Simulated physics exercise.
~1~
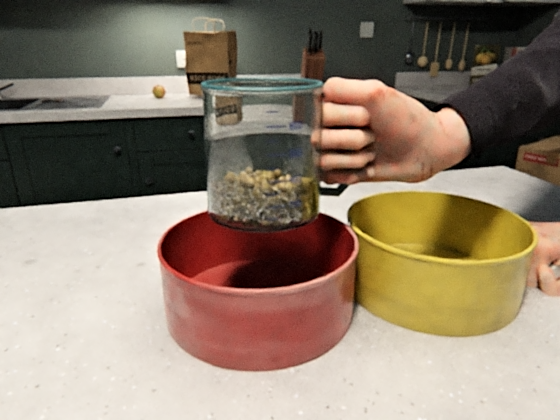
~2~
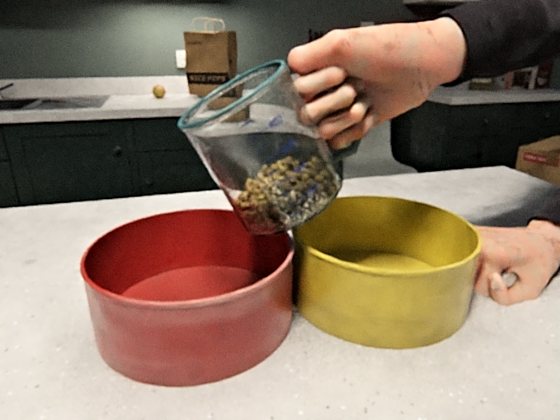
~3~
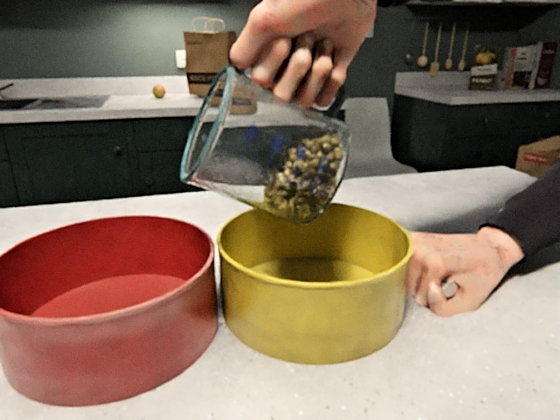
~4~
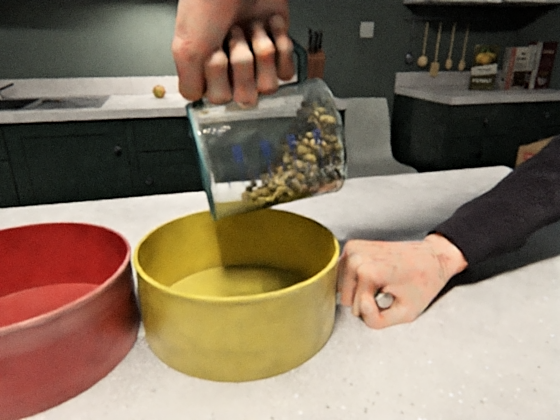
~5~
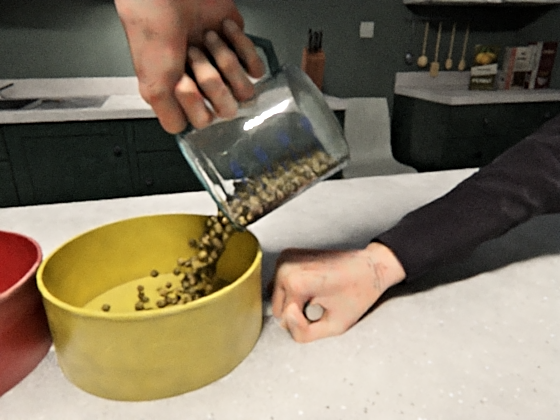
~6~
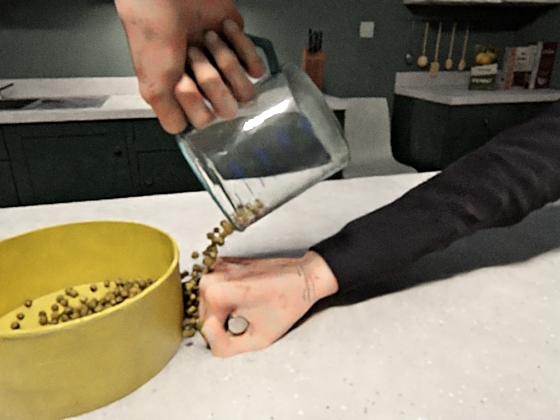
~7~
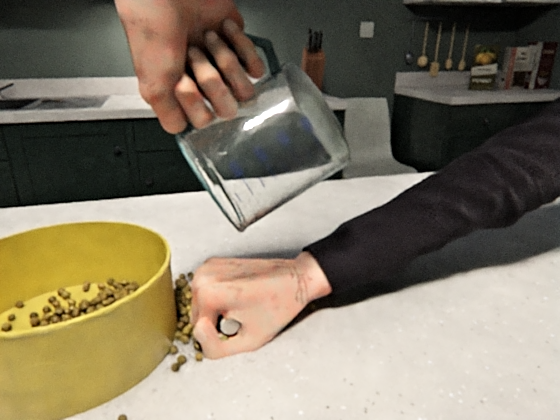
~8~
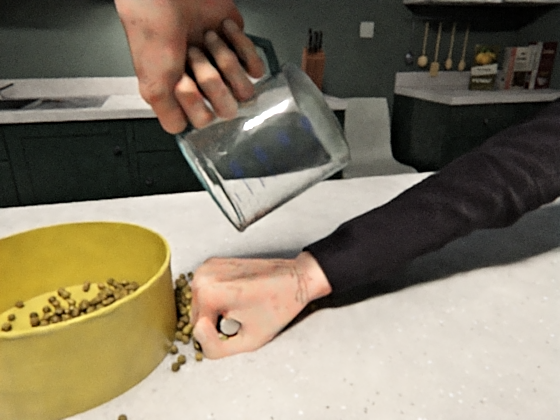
On a kitchen counter, a hand tipped a clear jug of small greenish-brown pieces as a red pot and a yellow pot slid left; most of them poured into the yellow pot, but the rest spilled onto the counter beside the other hand.
